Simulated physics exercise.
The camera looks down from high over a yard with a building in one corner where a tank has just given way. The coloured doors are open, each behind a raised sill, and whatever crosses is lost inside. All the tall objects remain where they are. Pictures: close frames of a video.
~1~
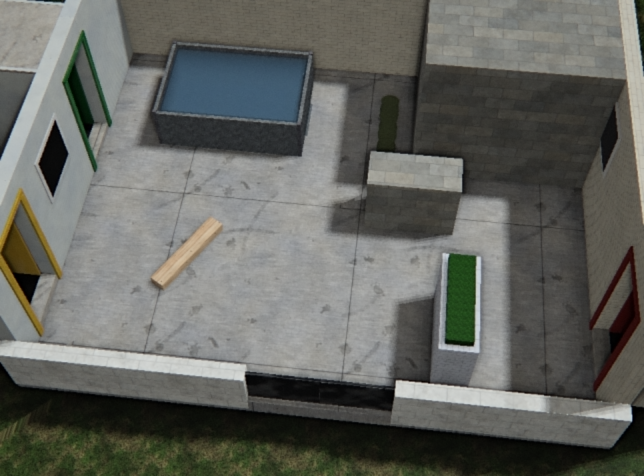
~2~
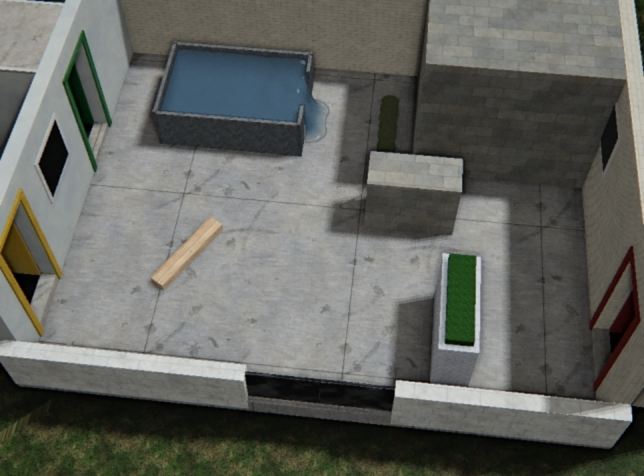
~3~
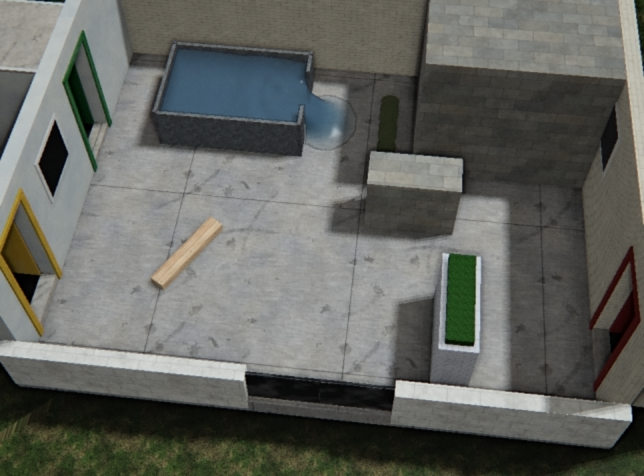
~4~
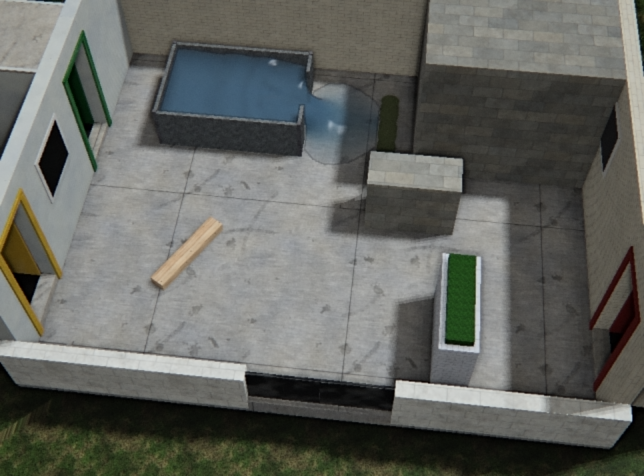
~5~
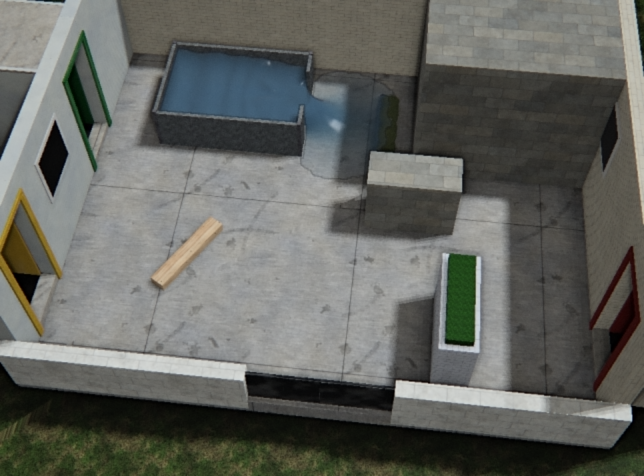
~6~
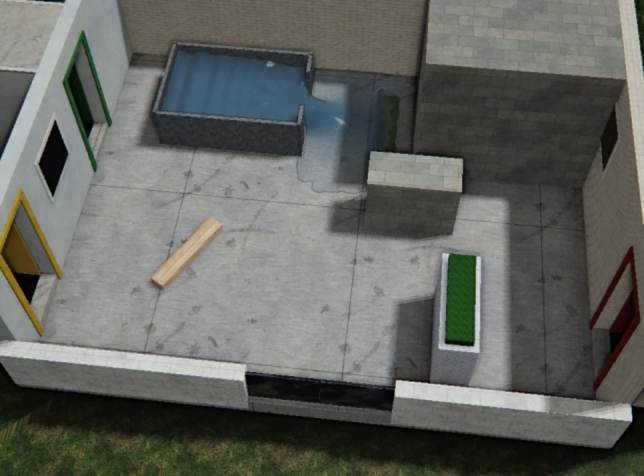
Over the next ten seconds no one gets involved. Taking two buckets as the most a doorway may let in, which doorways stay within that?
Outcome: The red door keeps it to two buckets; the yellow door keeps it to two buckets; the green door keeps it to two buckets.
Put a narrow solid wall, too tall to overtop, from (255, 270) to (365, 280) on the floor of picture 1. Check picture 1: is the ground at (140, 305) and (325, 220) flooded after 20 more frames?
Unwetted; inundated.
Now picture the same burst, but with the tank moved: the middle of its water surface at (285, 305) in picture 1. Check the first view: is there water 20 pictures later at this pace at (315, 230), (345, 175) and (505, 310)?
I'd call them watered, still dry and still dry, in the order asked.
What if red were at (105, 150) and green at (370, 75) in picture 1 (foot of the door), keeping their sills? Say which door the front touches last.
That's the one in yellow.
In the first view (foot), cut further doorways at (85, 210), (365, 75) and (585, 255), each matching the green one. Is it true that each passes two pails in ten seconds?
Result per door - within the limit; past the limit; within the limit.
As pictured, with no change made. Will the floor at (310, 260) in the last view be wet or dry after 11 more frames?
At that place: Covered.
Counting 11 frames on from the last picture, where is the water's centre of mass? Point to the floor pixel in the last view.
Centre of the water: Near (293, 123).
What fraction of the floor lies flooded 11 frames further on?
Estimate: Some 25 in a hundred.
A moment on, water covers 15 % of the floor; the red door not reached, the yellow door not reached, the green door not reached.
Next, water covers 25 % of the floor; the red door not reached, the yellow door not reached, the green door not reached.
Then, water covers 45 % of the floor; the red door not reached, the yellow door not reached, the green door not reached.
Later, water covers 80 % of the floor; the red door wet at the sill, nothing in, the yellow door not reached, the green door wet at the sill, nothing in.
In the end, water covers 95 % of the floor; the red door wet at the sill, nothing in, the yellow door wet at the sill, nothing in, the green door wet at the sill, nothing in.
